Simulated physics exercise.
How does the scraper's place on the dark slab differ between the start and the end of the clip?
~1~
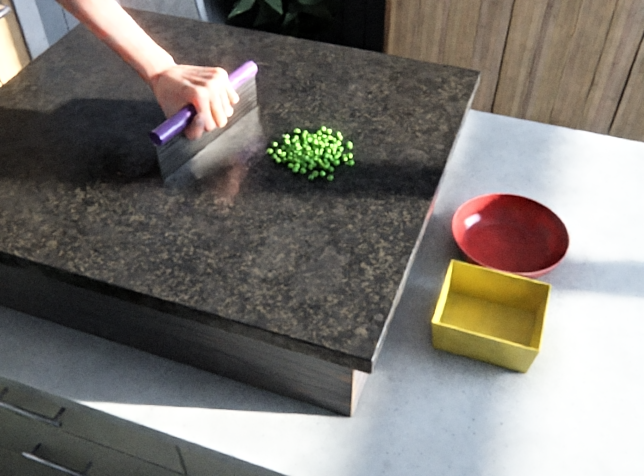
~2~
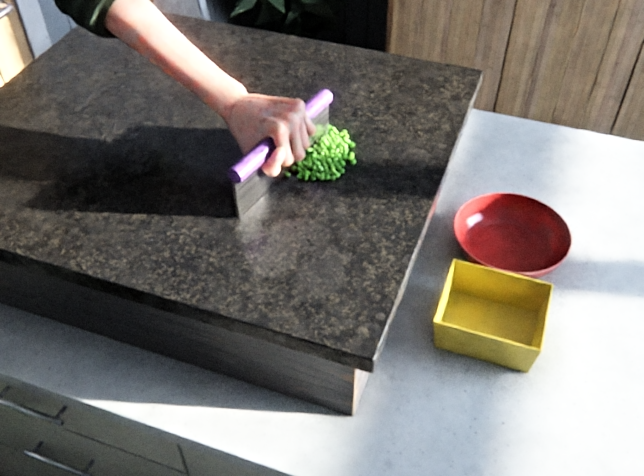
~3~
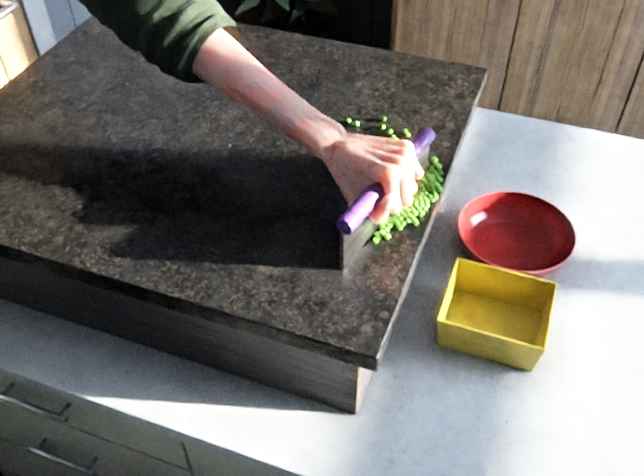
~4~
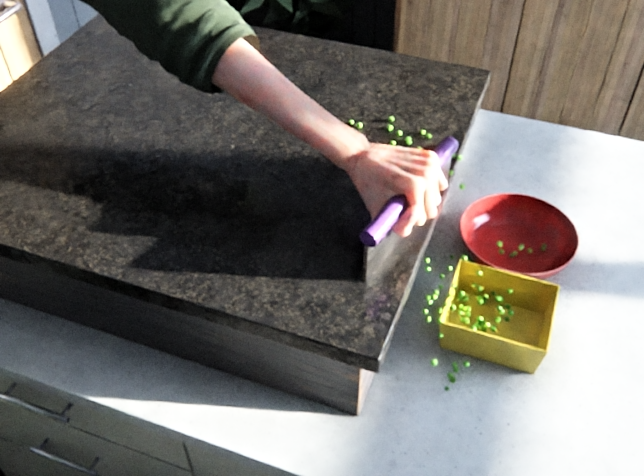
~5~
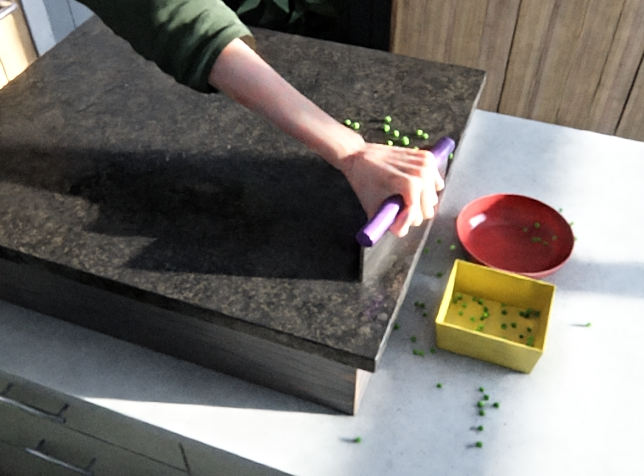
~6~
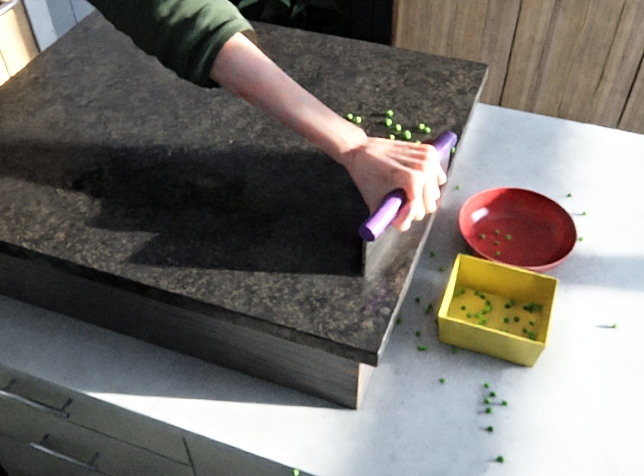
At the start the scraper is well in from the right edge, to the left of the pile of peas. By the end it is farther right and nearer the viewer, held at the slab's right edge beside the bowl and tin.
